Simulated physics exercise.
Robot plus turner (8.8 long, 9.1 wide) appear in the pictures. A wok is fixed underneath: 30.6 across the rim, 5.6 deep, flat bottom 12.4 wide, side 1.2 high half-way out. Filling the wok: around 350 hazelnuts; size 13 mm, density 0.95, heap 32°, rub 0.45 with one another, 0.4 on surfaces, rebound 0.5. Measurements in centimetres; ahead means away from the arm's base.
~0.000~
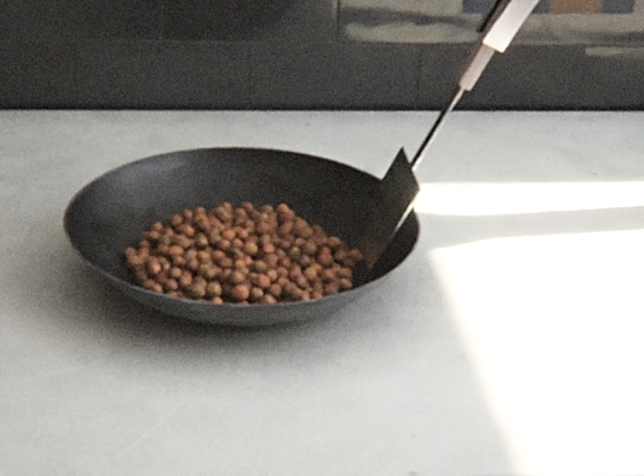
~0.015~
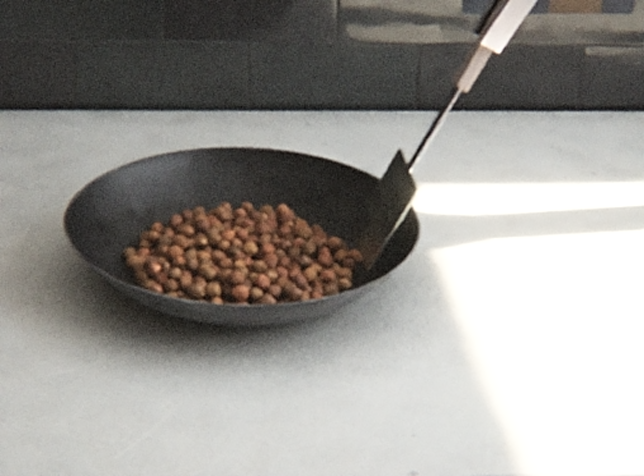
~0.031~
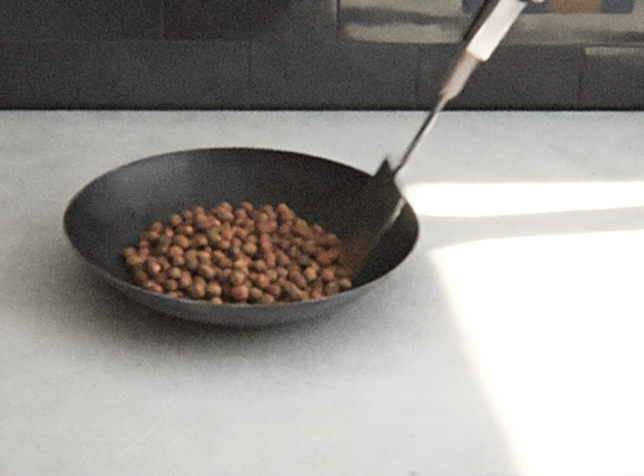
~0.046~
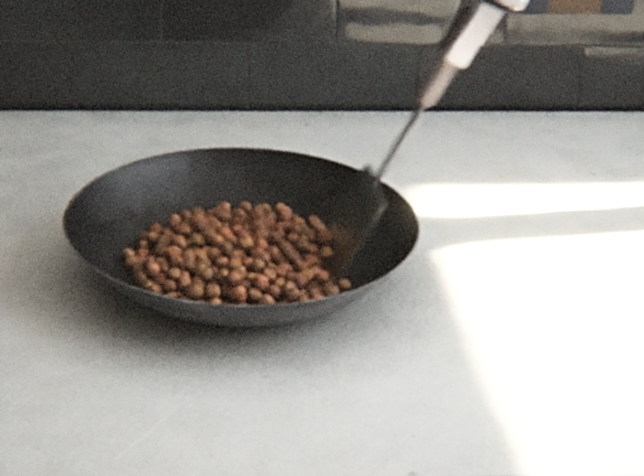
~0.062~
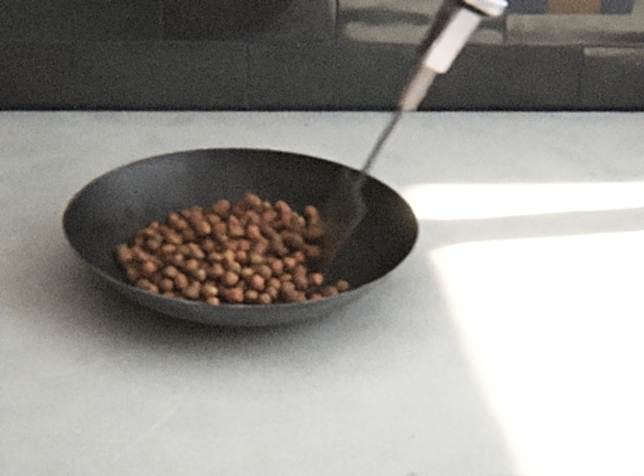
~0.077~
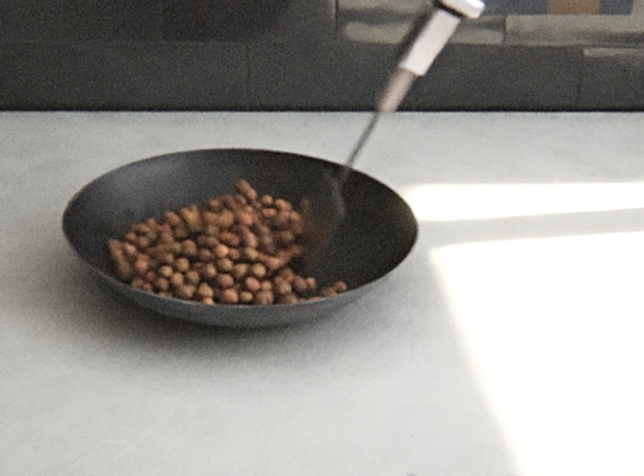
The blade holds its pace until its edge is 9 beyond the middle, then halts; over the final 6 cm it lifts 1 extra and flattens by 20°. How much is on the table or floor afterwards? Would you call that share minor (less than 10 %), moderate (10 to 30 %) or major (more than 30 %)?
I would call it moderate.
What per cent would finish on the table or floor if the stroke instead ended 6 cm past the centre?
Changed stop: Approx. 0 %.
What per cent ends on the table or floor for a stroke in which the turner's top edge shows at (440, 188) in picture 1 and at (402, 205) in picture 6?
Close to 0 in a hundred.
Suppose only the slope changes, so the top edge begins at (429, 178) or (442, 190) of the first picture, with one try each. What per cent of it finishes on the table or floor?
First try around 20 percent, second around 10 percent.
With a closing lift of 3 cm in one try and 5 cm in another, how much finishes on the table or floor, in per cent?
I'd put it near 25 in a hundred, then near 20 in a hundred.
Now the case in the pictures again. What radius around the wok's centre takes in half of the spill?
Roughly 26 cm.
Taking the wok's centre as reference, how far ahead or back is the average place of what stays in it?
Roughly 5.0 cm ahead of the centre.
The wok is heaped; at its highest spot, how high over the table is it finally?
Near 6.0 centimetres high.
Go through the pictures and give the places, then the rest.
The first picture shows the turner top edge at (412, 167), sloping 64°; upper third of the load around (239, 250), from x 130 to 355, top at y 210; 346 in the wok.
The second picture shows the turner top edge at (409, 168), sloping 64°; upper third of the load around (239, 251), from x 130 to 355, top at y 210.
The third picture shows the turner top edge at (396, 175), sloping 64°; upper third of the load around (240, 251), from x 130 to 345, top at y 210.
The fourth picture shows the turner top edge at (376, 183), sloping 64°; upper third of the load around (248, 252), from x 130 to 345, top at y 205.
The fifth picture shows the turner top edge at (355, 187), sloping 64°; upper third of the load around (241, 247), from x 120 to 340, top at y 200.
The sixth picture shows the turner top edge at (335, 190), sloping 64°; upper third of the load around (228, 242), from x 115 to 340, top at y 190; 346 in the wok.
After 0.11 s, sloping 64°, highest piece 9 above the table; 346 in the wok.
After 0.15 s, sloping 59°, highest piece 10 above the table; 346 in the wok.
After 0.37 s, sloping 44°, highest piece 8 above the table; 289 in the wok, 32 on the table or floor, 25 on the blade or in flight.
After 1.42 s, sloping 44°, highest piece 6 above the table; 288 in the wok, 58 on the table or floor.
In the end, 288 in the wok, 58 on the table or floor. That is 17 % on the table or floor.
